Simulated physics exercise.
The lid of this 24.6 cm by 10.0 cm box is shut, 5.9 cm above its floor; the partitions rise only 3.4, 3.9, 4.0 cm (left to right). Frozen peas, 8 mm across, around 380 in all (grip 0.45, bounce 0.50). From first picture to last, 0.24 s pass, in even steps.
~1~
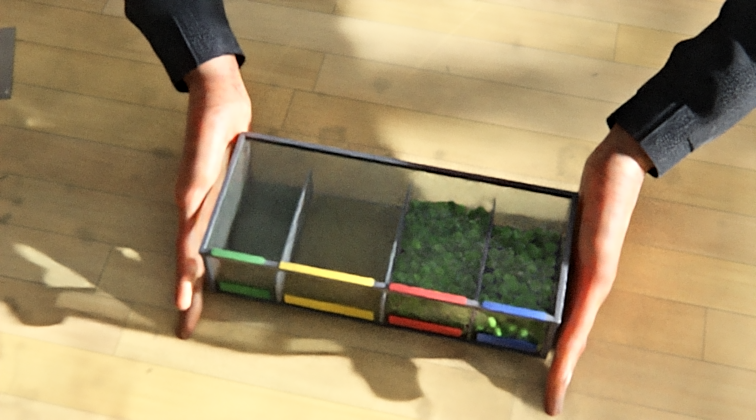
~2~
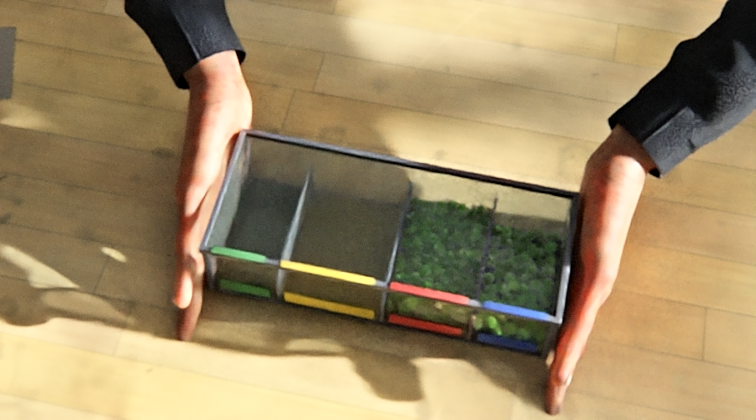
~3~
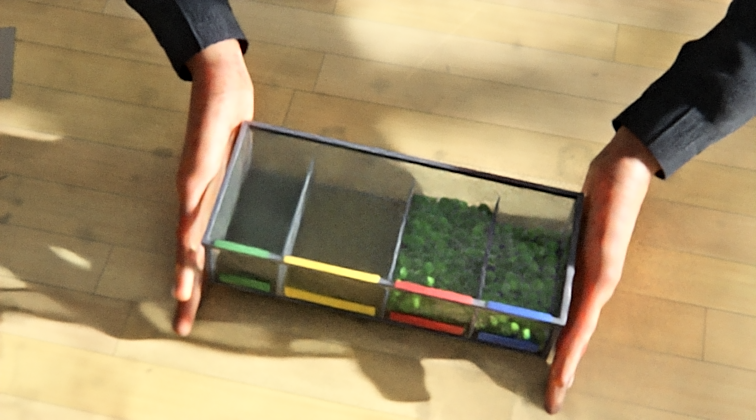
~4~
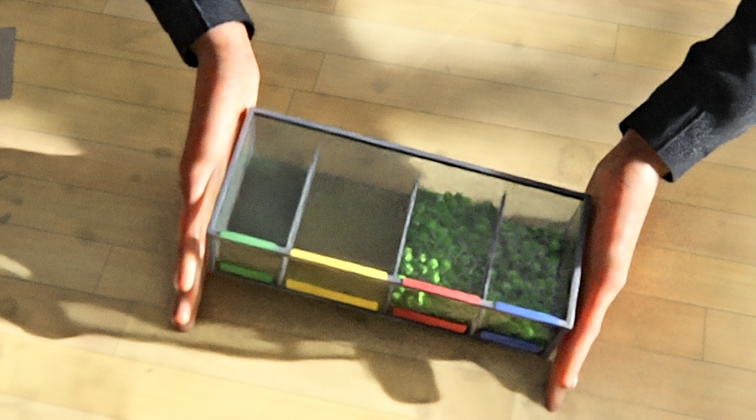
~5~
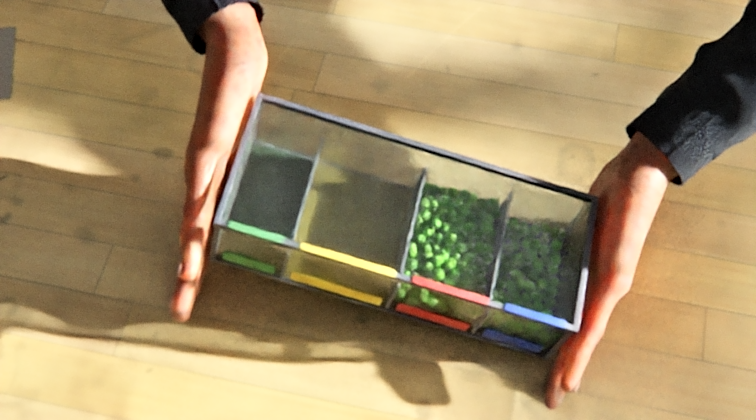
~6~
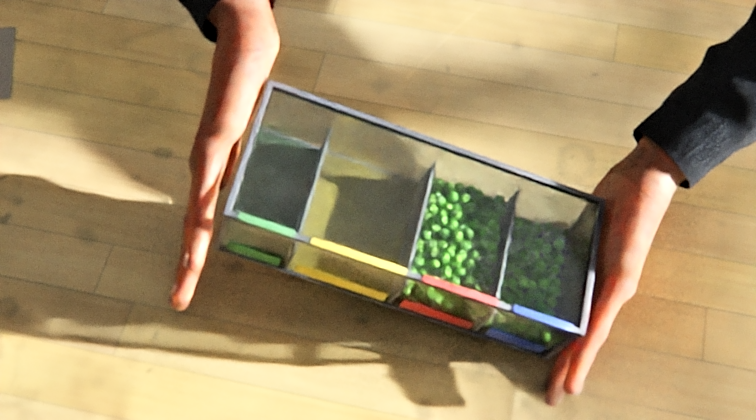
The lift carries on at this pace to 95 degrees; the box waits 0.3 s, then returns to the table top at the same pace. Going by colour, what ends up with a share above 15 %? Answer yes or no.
Red yes, blue yes, green no, yellow no.
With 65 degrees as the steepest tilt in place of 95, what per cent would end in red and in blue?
Red 60; blue 40.
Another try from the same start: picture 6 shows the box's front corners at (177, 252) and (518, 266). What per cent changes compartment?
It would be near 70 per cent.
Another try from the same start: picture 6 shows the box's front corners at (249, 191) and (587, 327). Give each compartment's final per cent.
Red 25; blue 75; green 0; yellow 0.
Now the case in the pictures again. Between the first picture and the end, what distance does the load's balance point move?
Roughly 3.0 cm.
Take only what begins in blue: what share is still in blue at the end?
About 100 per cent.
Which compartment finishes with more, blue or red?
The blue one has more.
Then, 1.02 s after the last picture, tilt 95 degrees; red 40 %, blue 60 %.
Then, 1.70 s after the last picture, tilt 49 degrees; red 30 %, blue 70 %.
Then, 2.42 s after the last picture, tilt 0 degrees; red 30 %, blue 70 %.
In the end, red 30 %, blue 70 %, green 0 %, yellow 0 %.
